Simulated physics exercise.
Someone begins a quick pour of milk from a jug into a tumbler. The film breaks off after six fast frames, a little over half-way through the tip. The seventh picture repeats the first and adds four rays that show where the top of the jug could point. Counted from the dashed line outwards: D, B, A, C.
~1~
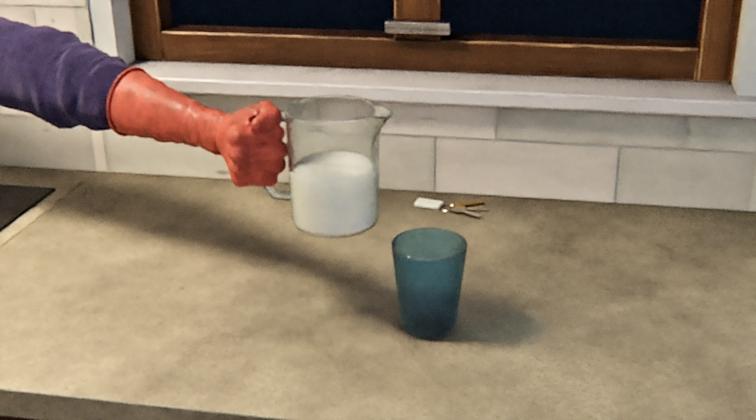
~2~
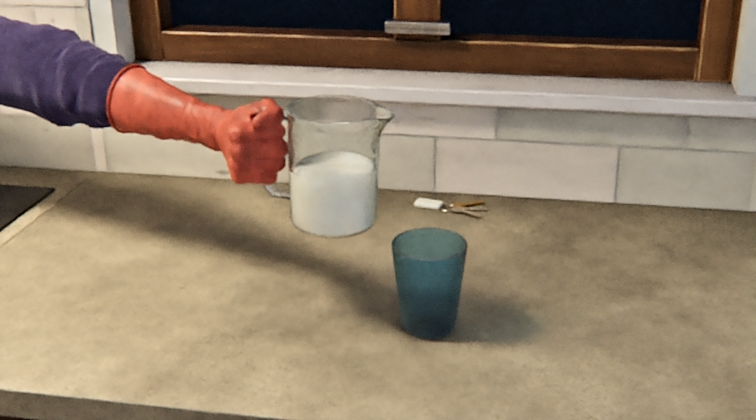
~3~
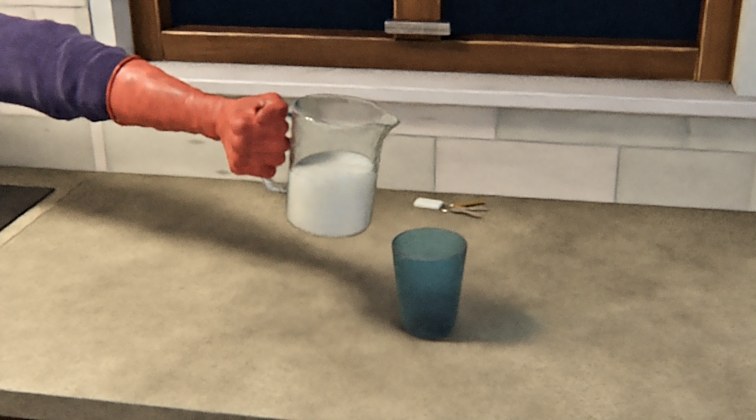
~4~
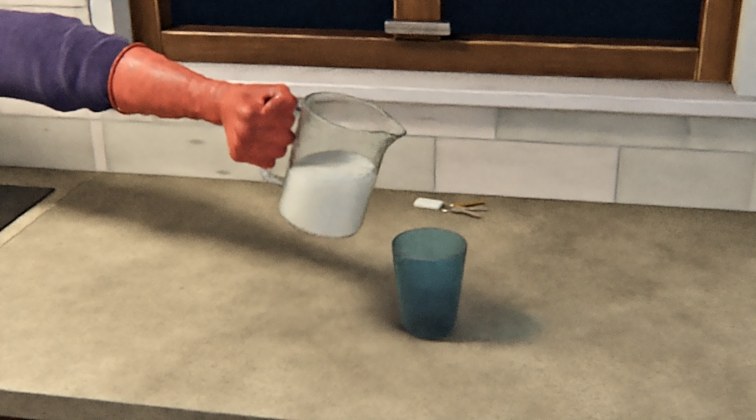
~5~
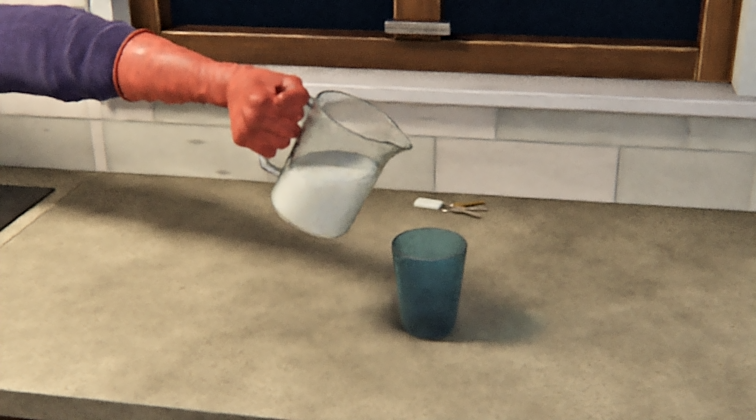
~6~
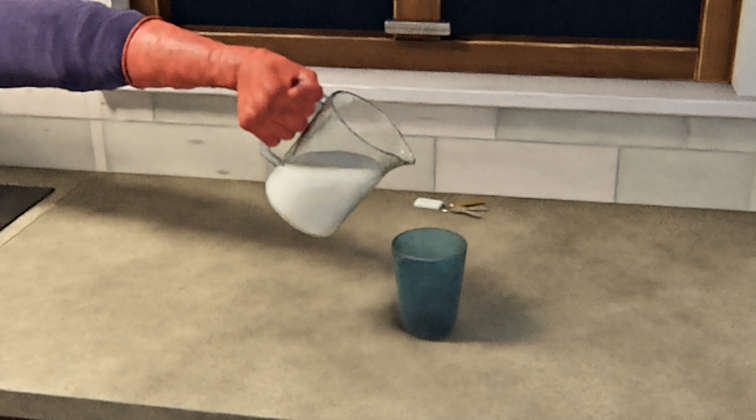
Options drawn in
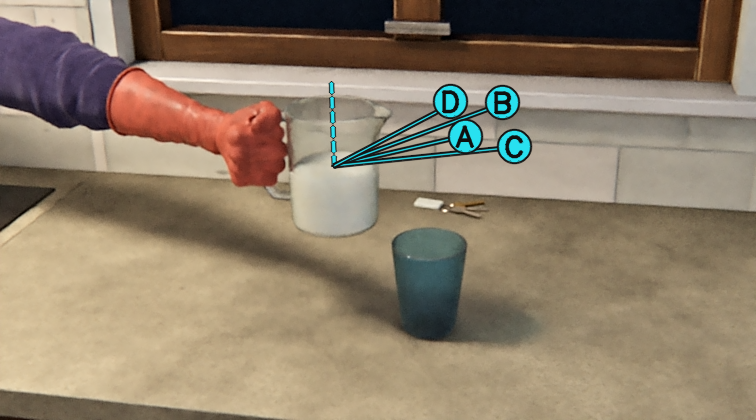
On a kitchen counter beneath a window, a red-gloved hand held a clear jug of milk upright near a blue tumbler, then steadily tilted it to the right, with the milk still inside.
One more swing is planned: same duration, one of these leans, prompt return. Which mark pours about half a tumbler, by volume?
A.
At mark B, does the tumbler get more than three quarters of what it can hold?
No.
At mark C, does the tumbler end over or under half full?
Over half.
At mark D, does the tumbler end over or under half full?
Under half.
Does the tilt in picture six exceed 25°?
Yes.
On the marked copy, A at (448, 139); B at (487, 109); C at (498, 148); D at (436, 112).
For mark A, the tumbler ends with about 52 % of what it can hold.
For mark B, the tumbler ends with about 32 % of what it can hold.
For mark C, the tumbler ends with about 70 % of what it can hold; 3 % of the milk is spilt.
For mark D, the tumbler ends with about 15 % of what it can hold.
